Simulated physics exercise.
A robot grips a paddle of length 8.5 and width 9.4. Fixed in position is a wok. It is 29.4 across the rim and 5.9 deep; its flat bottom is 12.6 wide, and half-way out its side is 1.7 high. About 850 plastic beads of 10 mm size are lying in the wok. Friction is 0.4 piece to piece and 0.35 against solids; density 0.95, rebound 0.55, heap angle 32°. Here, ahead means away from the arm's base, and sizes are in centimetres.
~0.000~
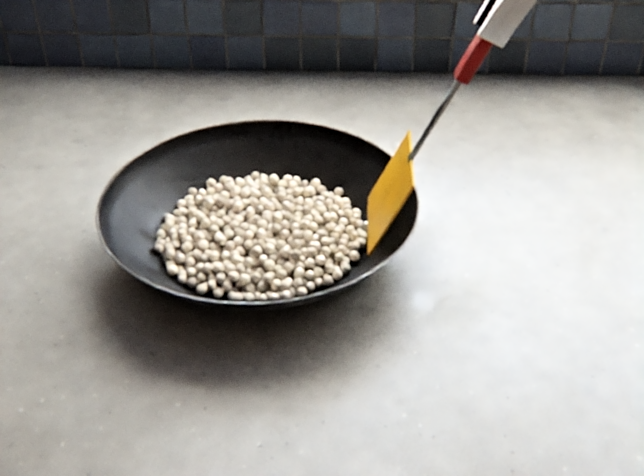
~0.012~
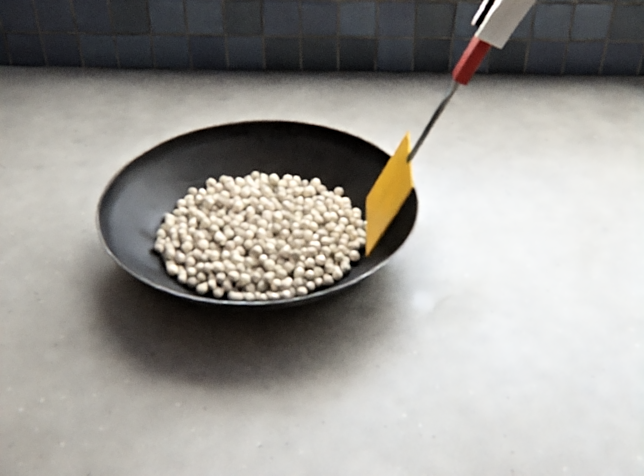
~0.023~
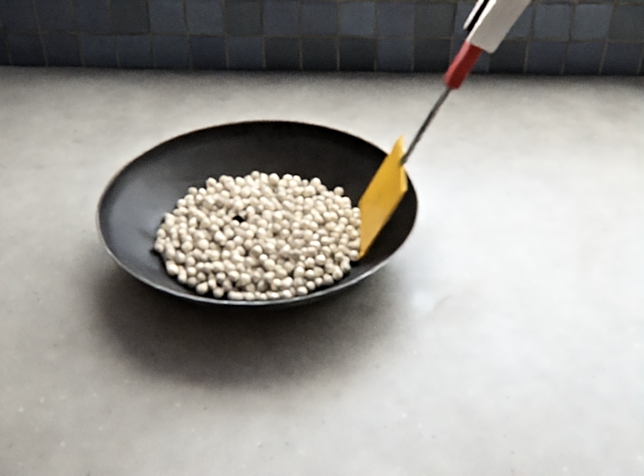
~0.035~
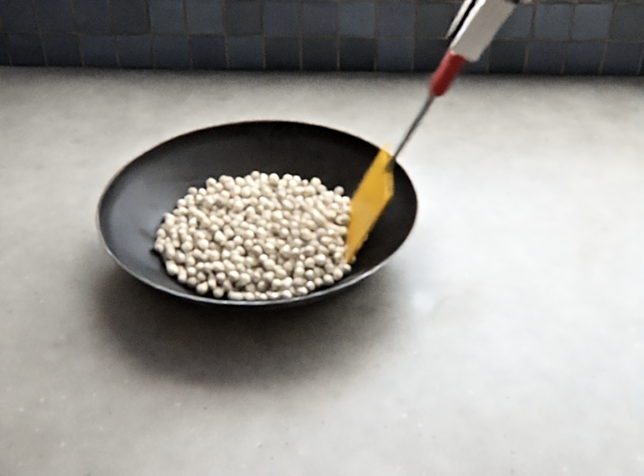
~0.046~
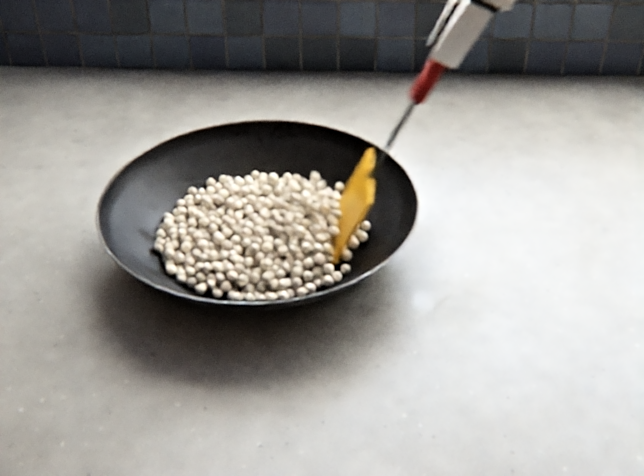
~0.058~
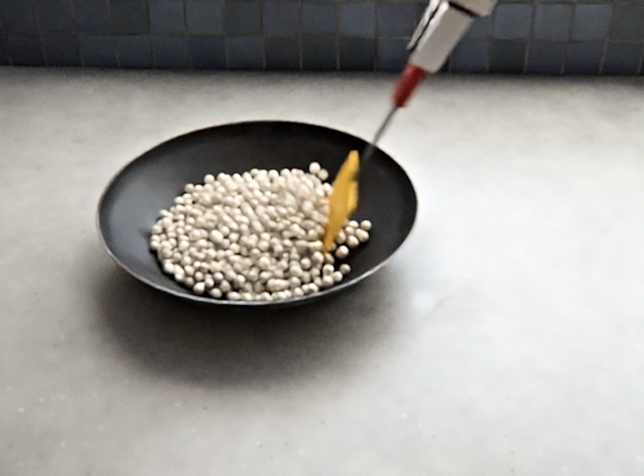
In this clip, a mechanical arm holding a yellow paddle moves it leftward from the right side of a black wok into a pile of pale beads, nudging the pile slightly left while a few beads slip around the blade.
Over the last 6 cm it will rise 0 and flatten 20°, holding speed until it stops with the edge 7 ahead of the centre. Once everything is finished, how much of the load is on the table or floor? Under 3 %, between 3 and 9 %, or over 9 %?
Over 9 %.
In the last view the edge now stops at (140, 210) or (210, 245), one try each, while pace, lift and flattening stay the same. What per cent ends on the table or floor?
Roughly 50 and 5 per cent.
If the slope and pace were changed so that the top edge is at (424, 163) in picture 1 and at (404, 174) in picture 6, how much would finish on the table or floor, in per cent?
Near 0 in a hundred.
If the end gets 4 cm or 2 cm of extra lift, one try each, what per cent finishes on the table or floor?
Roughly 30 % and then 20 %.
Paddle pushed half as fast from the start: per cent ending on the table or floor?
Estimate: Near 0 %.
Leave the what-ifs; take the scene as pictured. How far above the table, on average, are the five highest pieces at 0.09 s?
Roughly 8 cm.
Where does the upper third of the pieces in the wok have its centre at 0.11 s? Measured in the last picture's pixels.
Around (228, 209).
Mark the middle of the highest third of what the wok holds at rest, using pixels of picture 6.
It is centred around (158, 213).
After 0.09 s, sloping 65°, highest piece 10 above the table; 849 in the wok.
After 0.11 s, sloping 60°, highest piece 16 above the table; 846 in the wok, 3 on the blade or in flight.
After 0.33 s, sloping 45°, highest piece 53 above the table; 733 in the wok, 56 on the table or floor, 60 on the blade or in flight.
After 1.38 s, sloping 45°, highest piece 7 above the table; 730 in the wok, 119 on the table or floor.
In the end, 730 in the wok, 119 on the table or floor. That is 14 % on the table or floor.
